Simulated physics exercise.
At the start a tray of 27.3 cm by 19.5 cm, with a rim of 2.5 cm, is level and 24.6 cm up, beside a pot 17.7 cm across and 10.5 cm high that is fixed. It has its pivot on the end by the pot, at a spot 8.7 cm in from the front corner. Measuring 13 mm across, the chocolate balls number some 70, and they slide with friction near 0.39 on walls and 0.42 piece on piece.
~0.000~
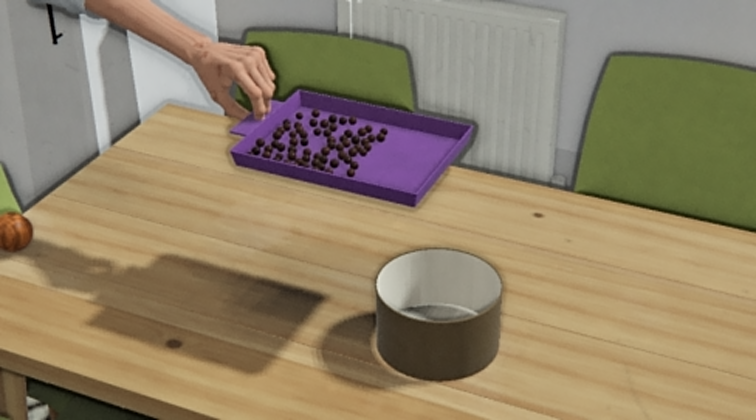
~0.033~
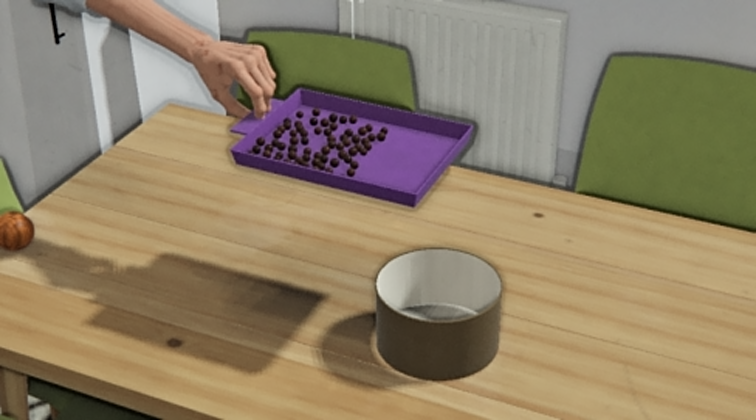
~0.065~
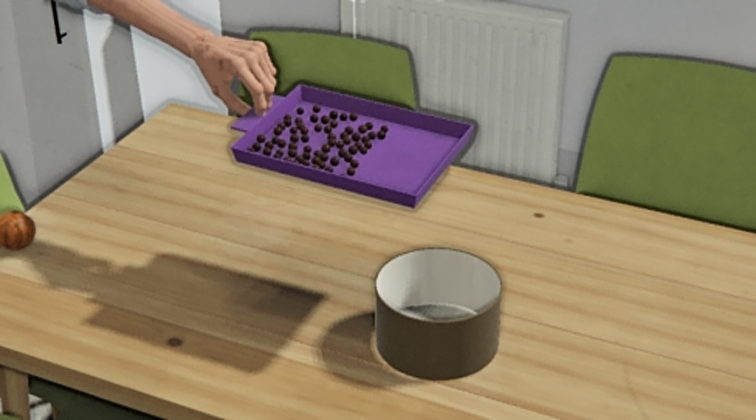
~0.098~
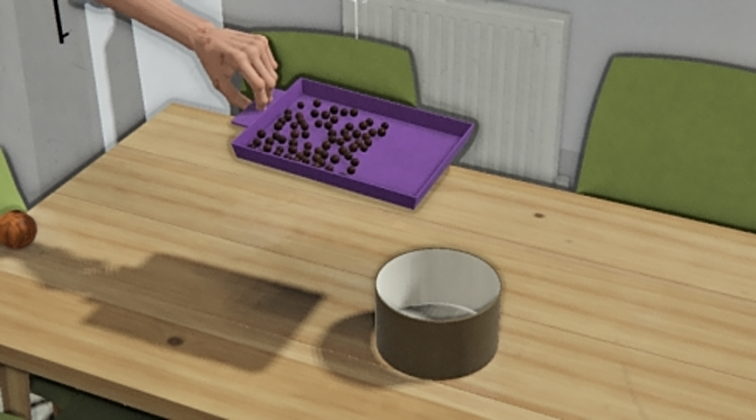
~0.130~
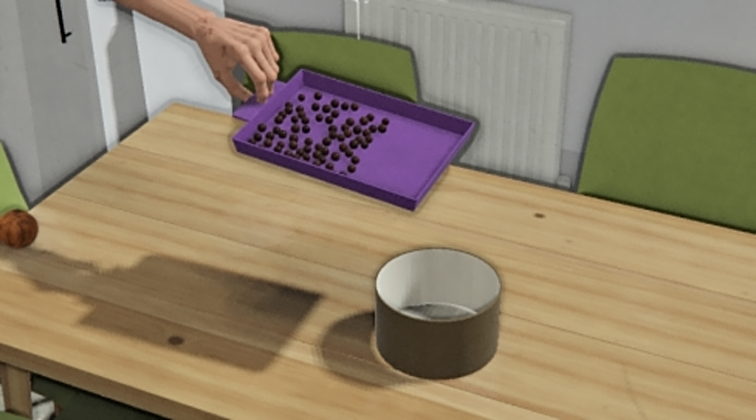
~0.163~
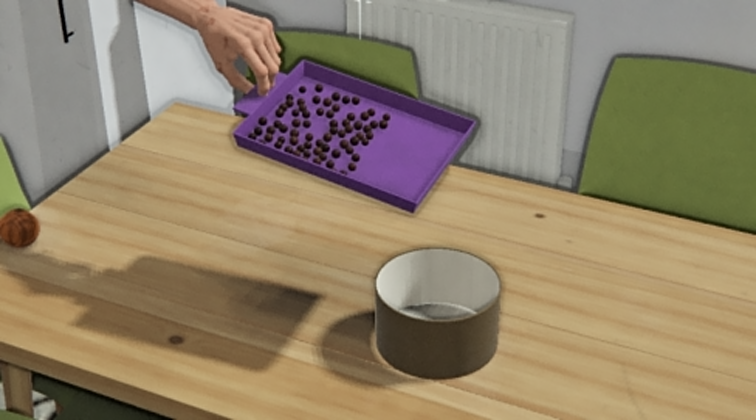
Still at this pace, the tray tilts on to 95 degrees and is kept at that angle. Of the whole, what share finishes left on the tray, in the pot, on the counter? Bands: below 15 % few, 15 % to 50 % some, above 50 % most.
Result: Tray: Few, pot: Most, counter: Few.
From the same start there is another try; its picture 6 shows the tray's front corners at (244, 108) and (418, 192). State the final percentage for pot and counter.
Pot 30; counter 70.
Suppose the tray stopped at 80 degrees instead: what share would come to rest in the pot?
That would be around 75 percent.
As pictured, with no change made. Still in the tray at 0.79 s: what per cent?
70 %, give or take.
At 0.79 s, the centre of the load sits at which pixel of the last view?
Near (409, 211).
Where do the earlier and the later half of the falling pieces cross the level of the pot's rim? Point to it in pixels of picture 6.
Roughly (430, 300) to begin with, later roughly (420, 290).
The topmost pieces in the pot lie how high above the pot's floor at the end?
About 2.0 centimetres.
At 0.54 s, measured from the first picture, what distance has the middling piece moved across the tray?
I'd say close to 12 centimetres.
After 0.54 s, tilt 52 degrees; the tray holds 100 %, the pot 0 %.
After 0.79 s, tilt 78 degrees; the tray holds 70 %, the pot 15 %.
After 1.16 s, tilt 95 degrees; the tray holds 10 %, the pot 80 %.
In the end, at 2.2 s, tray 0 %, pot 100 %, counter 0 %.
